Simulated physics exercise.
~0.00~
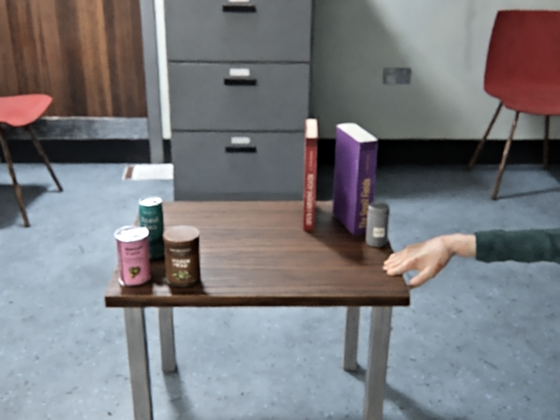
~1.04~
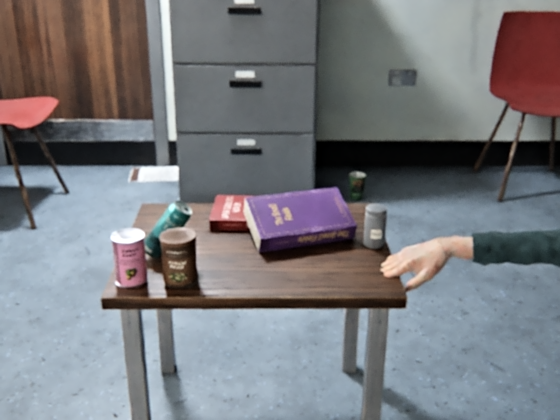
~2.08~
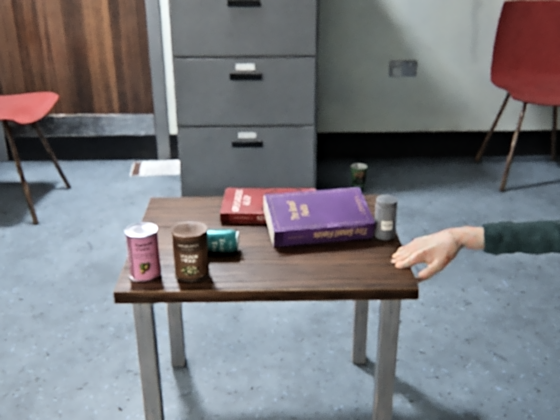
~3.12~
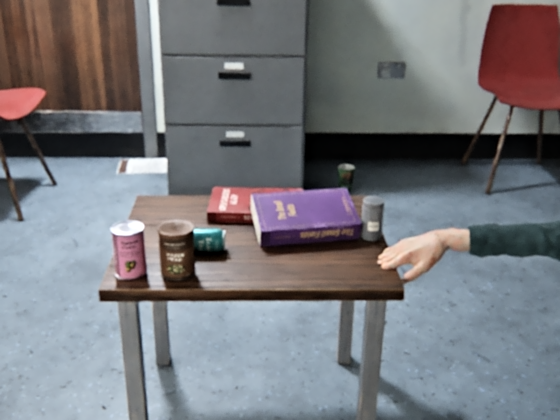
Purple and red books toppling flat on a small table gripped by a hand, a turquoise can tipping over, three containers staying upright.
